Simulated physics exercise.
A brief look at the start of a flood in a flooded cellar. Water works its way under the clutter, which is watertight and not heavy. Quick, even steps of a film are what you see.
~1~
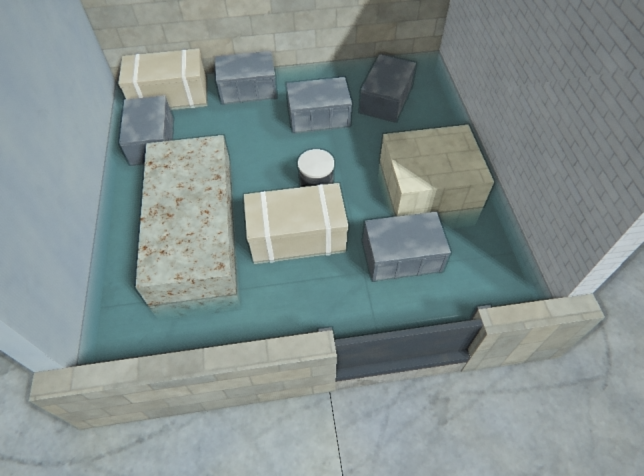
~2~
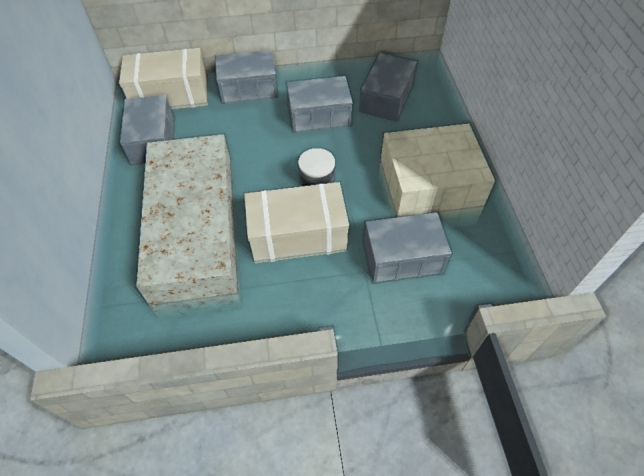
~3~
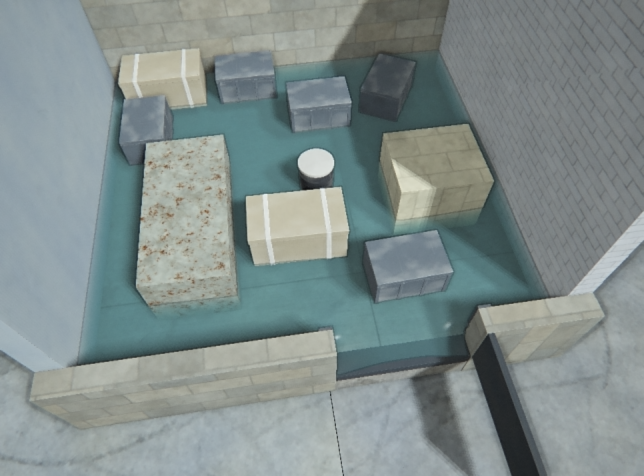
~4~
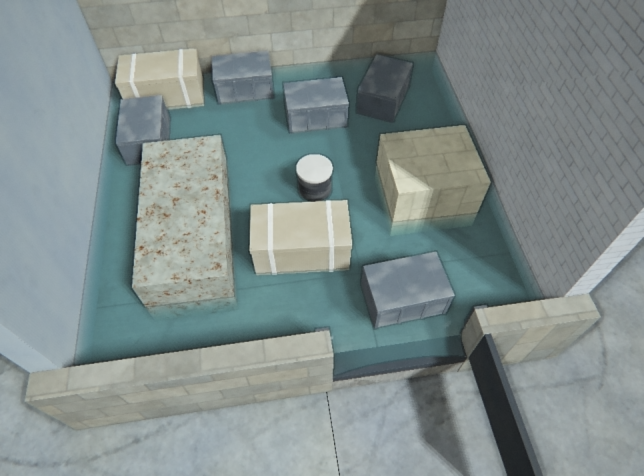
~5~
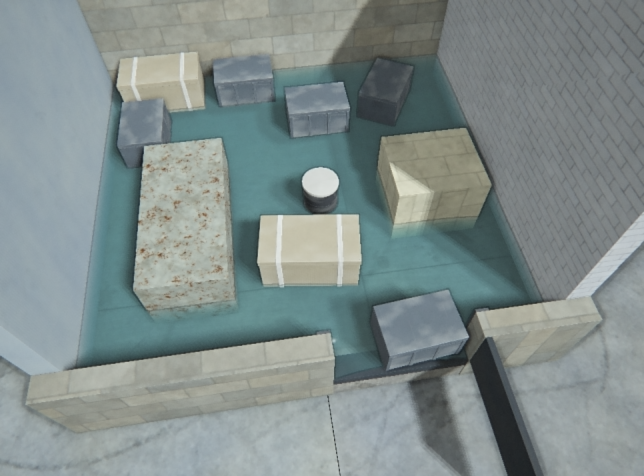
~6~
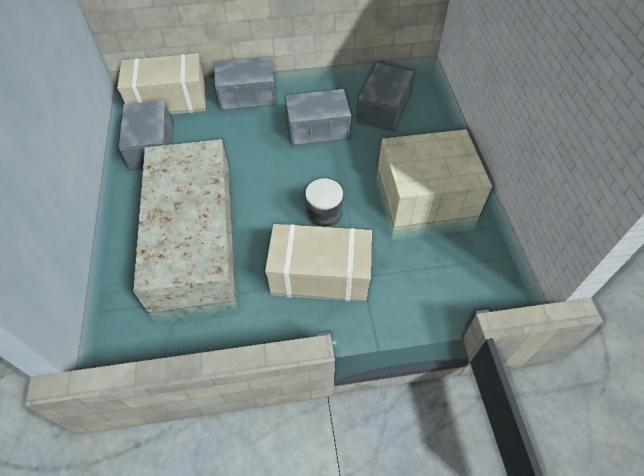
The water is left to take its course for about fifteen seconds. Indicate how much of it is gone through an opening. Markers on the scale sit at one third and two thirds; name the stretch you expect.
The share will most likely be one third to two thirds.
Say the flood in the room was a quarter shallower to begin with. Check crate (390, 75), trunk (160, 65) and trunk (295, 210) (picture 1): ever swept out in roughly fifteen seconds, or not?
In the order given: Never lost, never lost and lost.
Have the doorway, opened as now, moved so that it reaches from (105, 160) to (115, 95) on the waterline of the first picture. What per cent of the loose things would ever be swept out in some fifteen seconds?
Result: Roughly 60 per cent.
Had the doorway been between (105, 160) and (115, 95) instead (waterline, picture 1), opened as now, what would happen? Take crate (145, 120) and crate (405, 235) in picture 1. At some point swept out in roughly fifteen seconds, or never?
Result, in listed order: Exits / not lost.
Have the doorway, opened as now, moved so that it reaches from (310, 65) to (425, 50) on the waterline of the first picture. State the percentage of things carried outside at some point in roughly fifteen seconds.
Close to 100 percent, more or less.
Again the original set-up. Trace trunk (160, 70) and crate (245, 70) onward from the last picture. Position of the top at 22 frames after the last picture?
(209, 82) and (298, 119), give or take.
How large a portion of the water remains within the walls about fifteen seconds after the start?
About 40 percent.
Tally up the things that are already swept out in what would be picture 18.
The total is 3.
A moment on, 1 of 8 are out; 7 afloat.
Next, 3 of 8 are out; 5 afloat.
Later, 4 of 8 are out; 4 afloat.
In the end, 4 of 8 are out; 4 afloat.
